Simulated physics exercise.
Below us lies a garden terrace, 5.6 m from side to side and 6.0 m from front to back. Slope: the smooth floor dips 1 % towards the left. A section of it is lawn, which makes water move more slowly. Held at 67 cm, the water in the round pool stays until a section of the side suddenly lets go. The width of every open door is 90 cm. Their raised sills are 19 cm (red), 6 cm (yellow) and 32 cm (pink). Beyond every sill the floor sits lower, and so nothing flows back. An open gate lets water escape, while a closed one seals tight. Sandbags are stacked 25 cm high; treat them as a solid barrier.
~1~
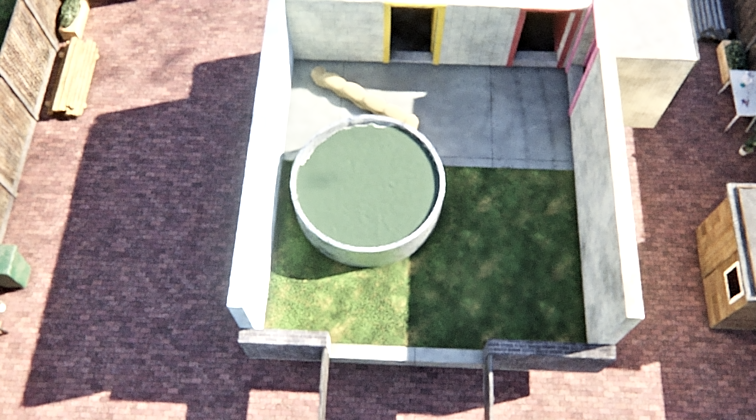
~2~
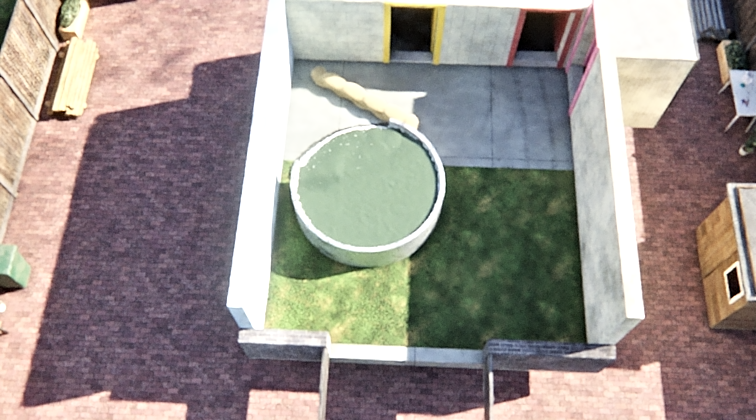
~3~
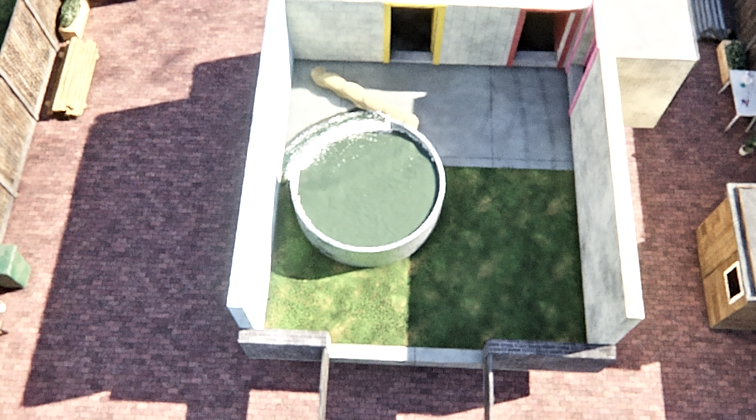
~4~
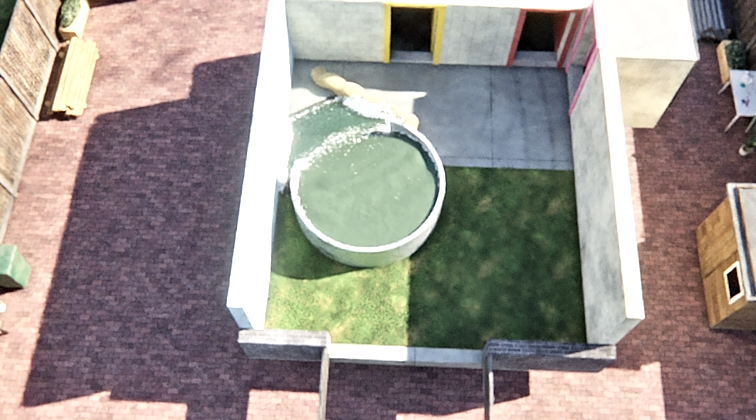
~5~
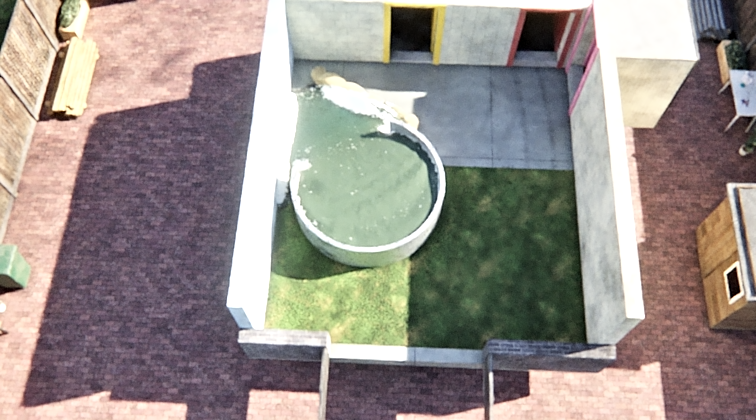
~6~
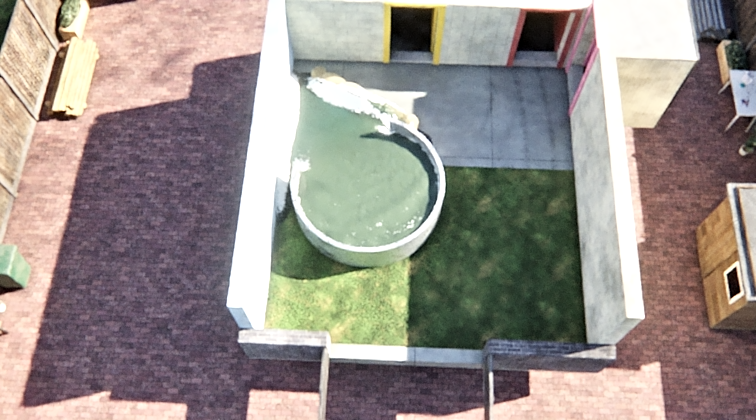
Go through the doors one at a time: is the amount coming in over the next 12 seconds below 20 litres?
Red door: Yes, below; yellow door: No, not below; pink door: Yes, below.
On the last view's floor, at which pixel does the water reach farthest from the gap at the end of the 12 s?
Near (588, 354).
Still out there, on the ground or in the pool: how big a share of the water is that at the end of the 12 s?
That would be close to 88 per cent.
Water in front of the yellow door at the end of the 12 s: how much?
I'd put it near 8.5 cm.
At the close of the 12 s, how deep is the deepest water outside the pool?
Around 18 centimetres.
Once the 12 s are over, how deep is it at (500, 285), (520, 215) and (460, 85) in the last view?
Spot one 7 cm, spot two 7 cm, spot three 6 cm.
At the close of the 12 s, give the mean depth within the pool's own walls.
Mean depth: Some 17 cm.
A moment later water covers 20 % of the floor and is deepest (79 cm) near (294, 66); red door not reached, yellow door not reached, pink door not reached.
Soon after water covers 35 % of the floor and is deepest (60 cm) near (293, 73); red door not reached, yellow door 10 cm at the sill, 6 L in, pink door not reached.
Next water covers 60 % of the floor and is deepest (33 cm) near (300, 175); red door 11 cm at the sill, 0 L in, yellow door 12 cm at the sill, 28 L in, pink door 24 cm at the sill, 0 L in.
Later on water covers 95 % of the floor and is deepest (32 cm) near (290, 95); red door 9 cm at the sill, 2 L in, yellow door 5 cm at the sill, 43 L in, pink door 9 cm at the sill, 0 L in.
At the end water covers 95 % of the floor and is deepest (18 cm) near (283, 158); red door 7 cm at the sill, 2 L in, yellow door 8 cm at the sill, 49 L in, pink door 7 cm at the sill, 0 L in.
